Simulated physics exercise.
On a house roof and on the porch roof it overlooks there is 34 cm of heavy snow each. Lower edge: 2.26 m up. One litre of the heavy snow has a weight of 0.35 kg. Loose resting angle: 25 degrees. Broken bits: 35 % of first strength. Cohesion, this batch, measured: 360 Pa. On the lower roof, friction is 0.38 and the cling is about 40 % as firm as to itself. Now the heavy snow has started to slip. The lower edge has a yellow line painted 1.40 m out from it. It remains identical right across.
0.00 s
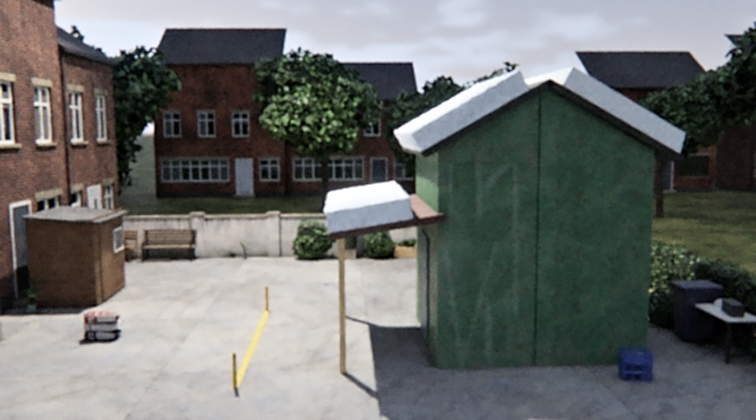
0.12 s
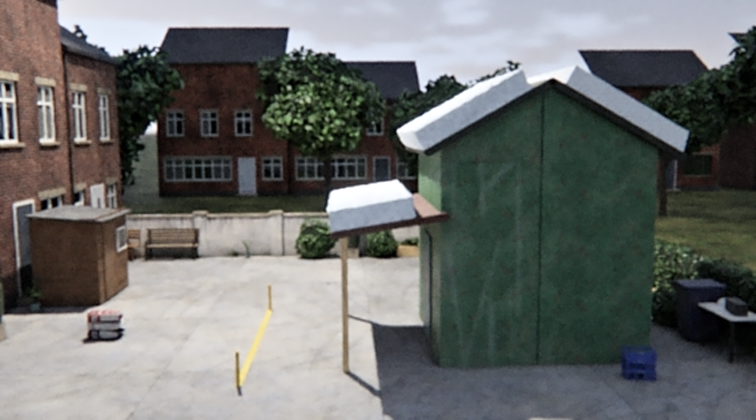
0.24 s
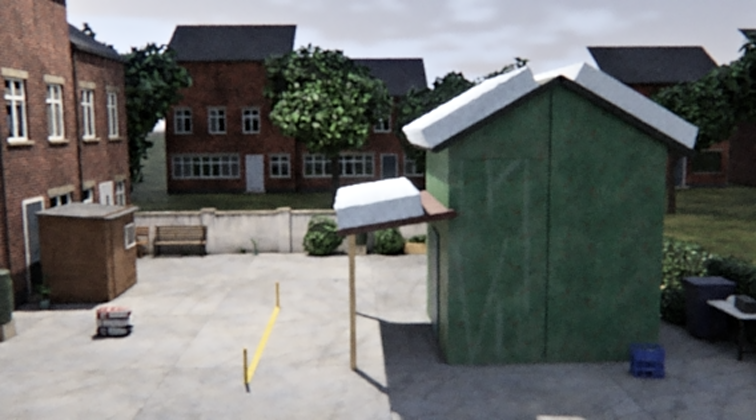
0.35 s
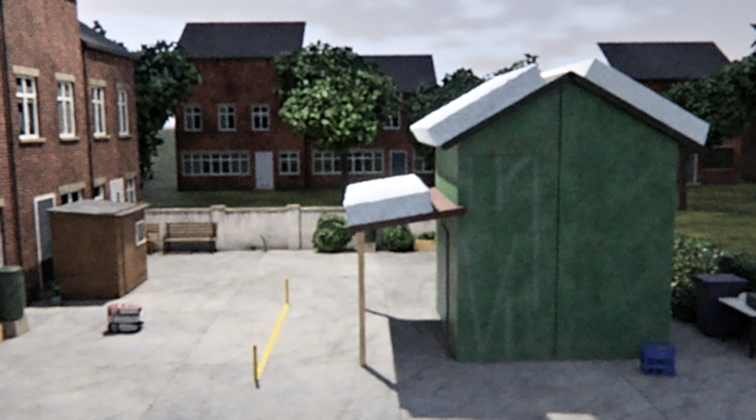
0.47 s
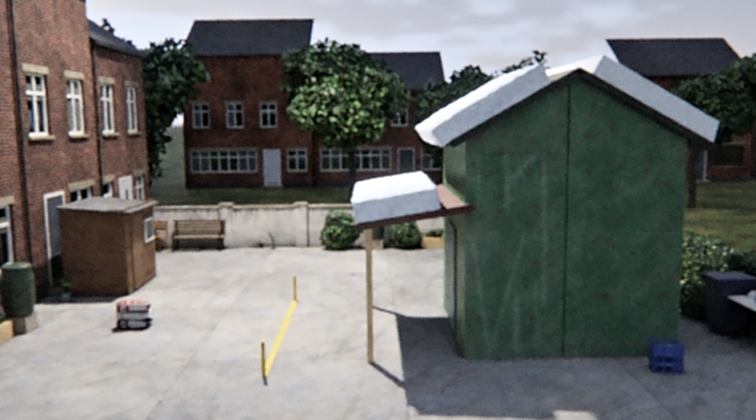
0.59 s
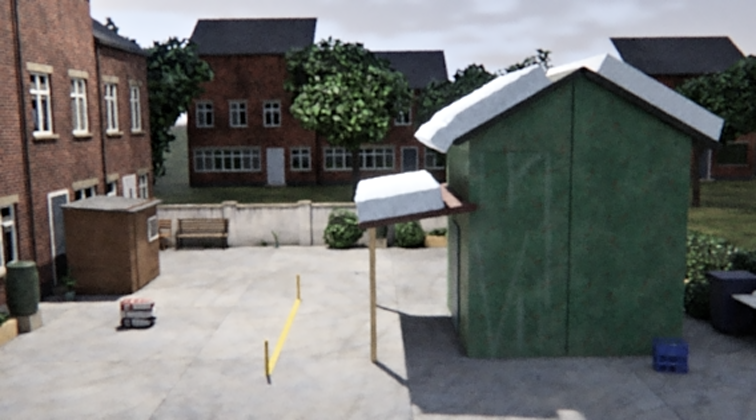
Thick white snow lying on a green shed's roofs, barely shifting, as the view pans slowly left across a paved brick-house yard.
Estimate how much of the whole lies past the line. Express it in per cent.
18 %.
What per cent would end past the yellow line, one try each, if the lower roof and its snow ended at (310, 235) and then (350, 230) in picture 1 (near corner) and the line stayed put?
Respectively 12 % and 20 %.
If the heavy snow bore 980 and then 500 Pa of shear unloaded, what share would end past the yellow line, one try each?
In order: Around 0 % and around 12 %.
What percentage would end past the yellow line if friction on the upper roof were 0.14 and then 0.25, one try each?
I'd say 40 %, followed by 30 %.
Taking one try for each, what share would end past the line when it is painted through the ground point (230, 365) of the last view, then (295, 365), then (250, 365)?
First try around 6 per cent, second around 25 per cent, third around 10 per cent.
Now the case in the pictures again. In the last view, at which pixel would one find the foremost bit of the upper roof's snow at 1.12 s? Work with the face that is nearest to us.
Near (400, 187).
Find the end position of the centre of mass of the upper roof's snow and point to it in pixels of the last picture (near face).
Roughly pixel (339, 281) on the near face.
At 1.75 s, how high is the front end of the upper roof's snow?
I'd say around 2.8 metres.
After 1.12 s, none is below the lower edge and 0 % is past the line.
After 1.75 s, none is below the lower edge and 0 % is past the line.
After 2.37 s, 17 % is below the lower edge and 0 % is past the line.
After 3.00 s, 45 % is below the lower edge and 13 % is past the line.
After 4.70 s, at the end, 48 % is below the lower edge and 18 % is past the line.
